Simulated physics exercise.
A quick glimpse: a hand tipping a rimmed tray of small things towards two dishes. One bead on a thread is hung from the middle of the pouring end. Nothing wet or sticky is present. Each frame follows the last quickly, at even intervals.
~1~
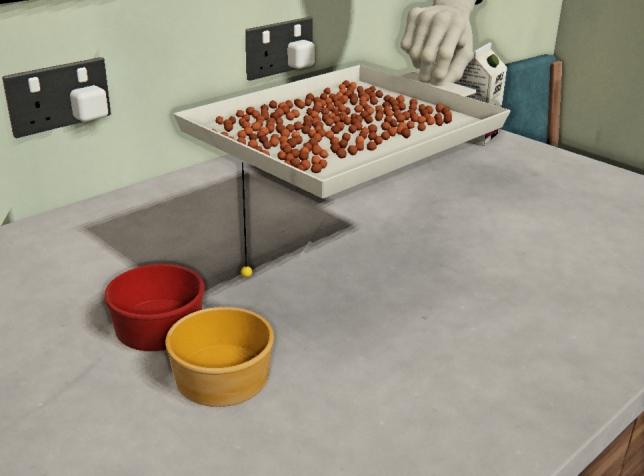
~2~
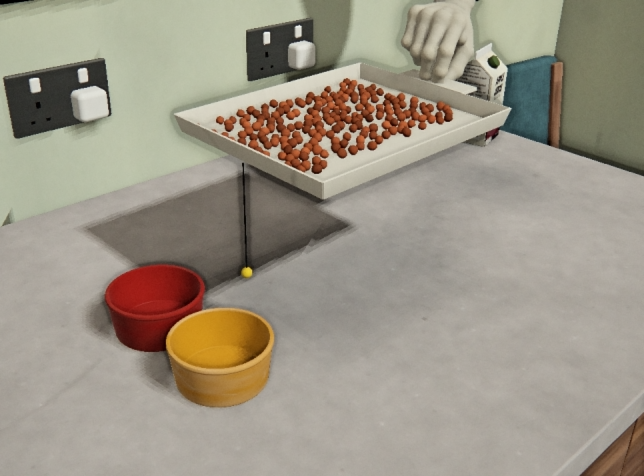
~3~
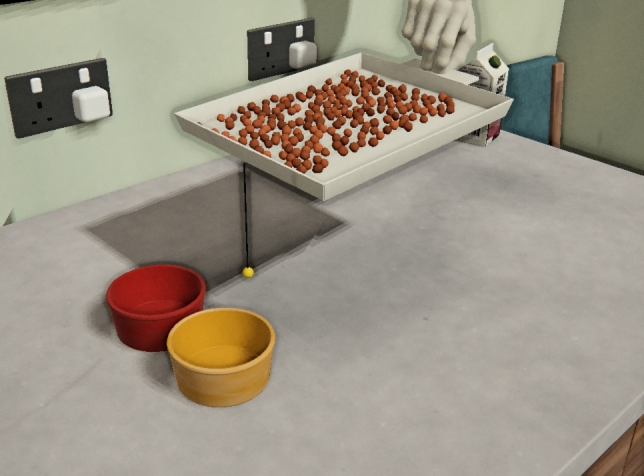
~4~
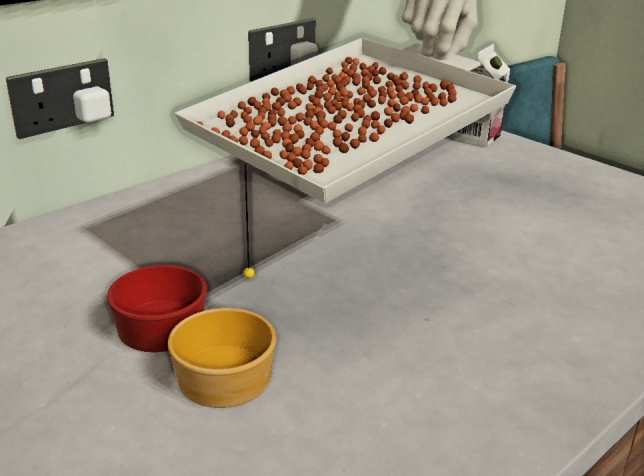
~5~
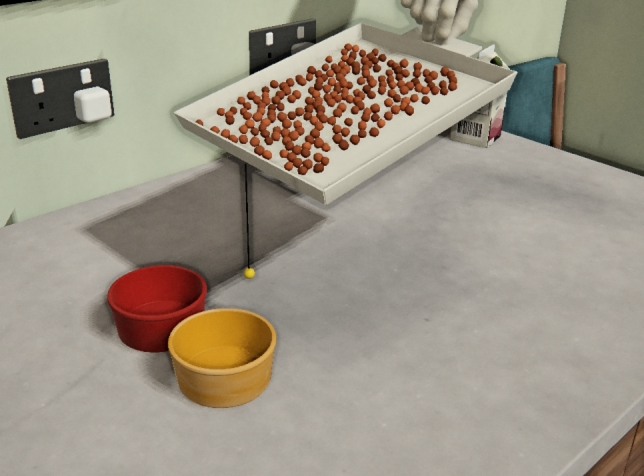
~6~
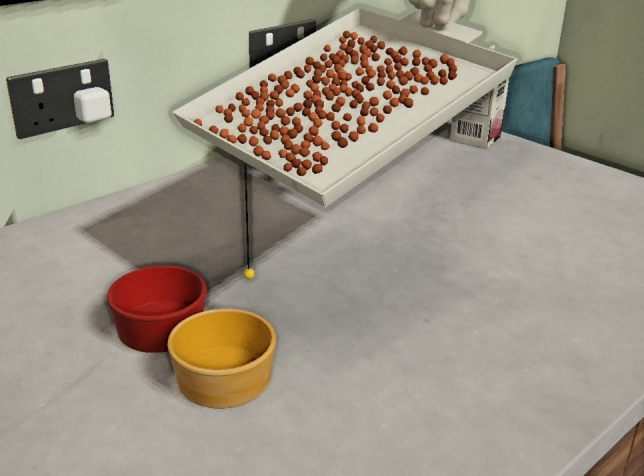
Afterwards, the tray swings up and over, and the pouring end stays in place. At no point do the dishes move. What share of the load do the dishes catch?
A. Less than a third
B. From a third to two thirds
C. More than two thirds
B.
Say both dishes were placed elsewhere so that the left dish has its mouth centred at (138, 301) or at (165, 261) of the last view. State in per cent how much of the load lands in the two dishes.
30 %, 30 %.
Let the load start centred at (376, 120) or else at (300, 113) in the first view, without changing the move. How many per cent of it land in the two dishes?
It would be roughly 40 per cent for the first and roughly 60 per cent for the second.
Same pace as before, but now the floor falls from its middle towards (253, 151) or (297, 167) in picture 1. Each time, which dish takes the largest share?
The first tilt favours the left-side dish and the second the right-side dish.
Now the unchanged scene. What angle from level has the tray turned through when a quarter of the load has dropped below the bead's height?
About 110 degrees.
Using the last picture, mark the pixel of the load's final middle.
Resting centre, last frame: Roughly (235, 369).
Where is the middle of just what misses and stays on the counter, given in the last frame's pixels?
Approximately (286, 383).
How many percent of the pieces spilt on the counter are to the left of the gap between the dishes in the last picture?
Estimate: Near 10 per cent.
Soon after the last picture, tray tipped steeply; nearly all on the tray; a stray few in the right dish; a stray few in the air.
A little later, tray tipped right over; nearly all on the tray; a stray few in the right dish; a small part outside both; a stray few in the air.
Later still, tray tipped past a quarter turn; about a quarter in the right dish; about a quarter in the left dish; about half outside both.
At rest, tray tipped past a quarter turn; about a quarter in the right dish; about a quarter in the left dish; about half outside both.
